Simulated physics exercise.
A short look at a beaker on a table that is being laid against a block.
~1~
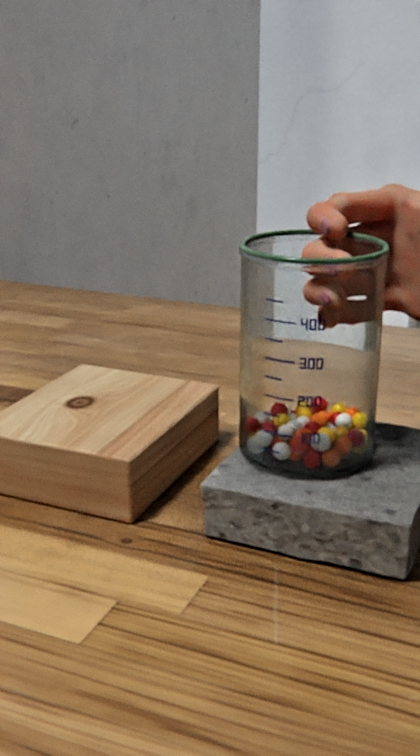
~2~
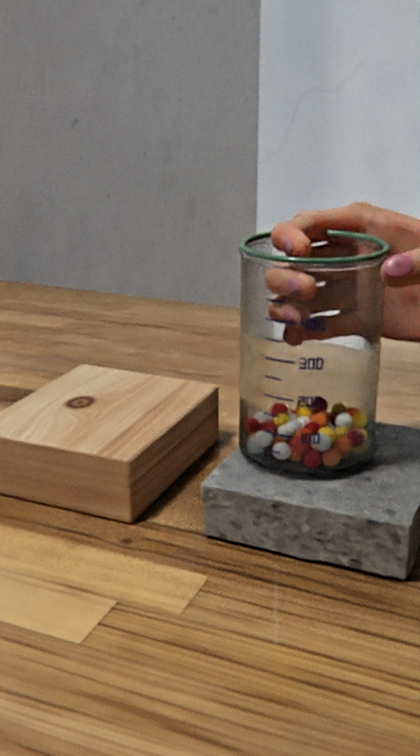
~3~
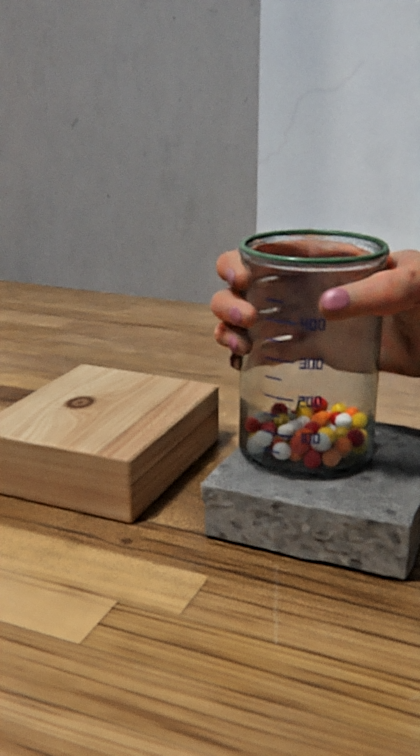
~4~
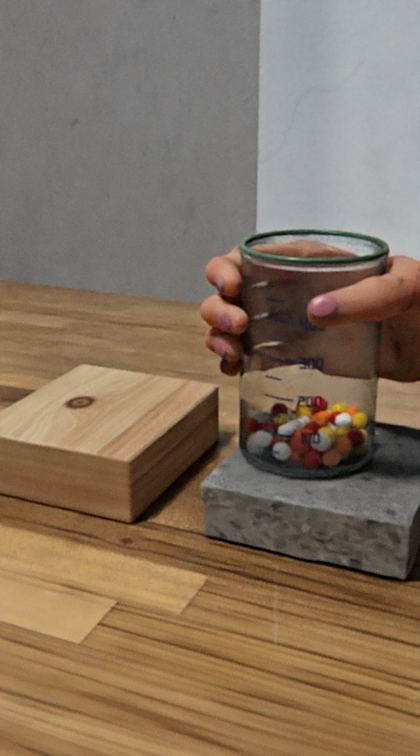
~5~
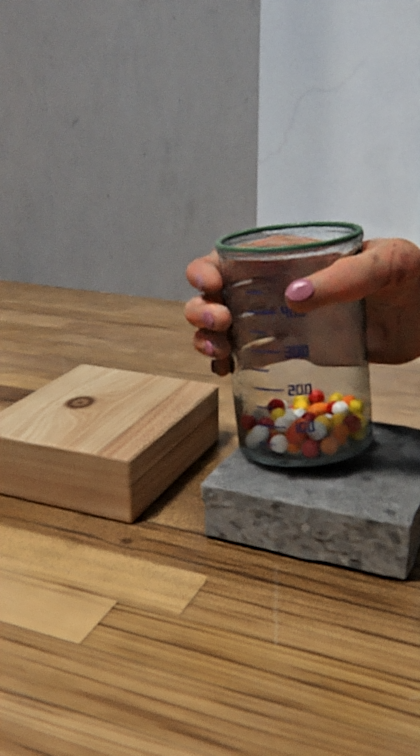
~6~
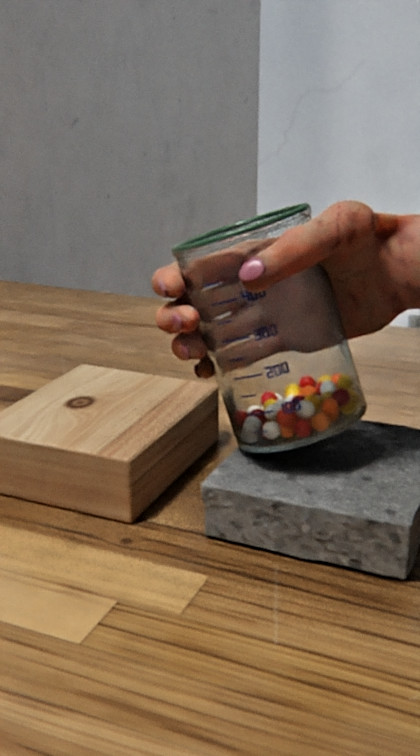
On a wooden table, a hand reached around a clear beaker of colourful beads standing on a grey stone slab, gripped it, then tilted it left toward a wooden block.
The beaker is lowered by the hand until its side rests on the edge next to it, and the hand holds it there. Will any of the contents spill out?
My guess is it ends up with nothing lost.
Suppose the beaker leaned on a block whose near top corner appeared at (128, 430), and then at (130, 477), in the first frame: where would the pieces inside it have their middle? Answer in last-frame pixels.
The middle comes to rest at (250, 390) the first time and at (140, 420) the second time.
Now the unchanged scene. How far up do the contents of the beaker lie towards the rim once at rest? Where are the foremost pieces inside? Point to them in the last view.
They come to rest near pixel (157, 397) of the last picture.
Then, 0.52 s past the last view, the beaker leans 52°; everything is still inside.
Then, 0.97 s past the last view, the beaker leans 80°; everything is still inside.
Then, 1.36 s past the last view, the beaker rests on the block at 82°; everything is still inside.
Finally, the beaker rests on the block at 82°; everything is still inside.
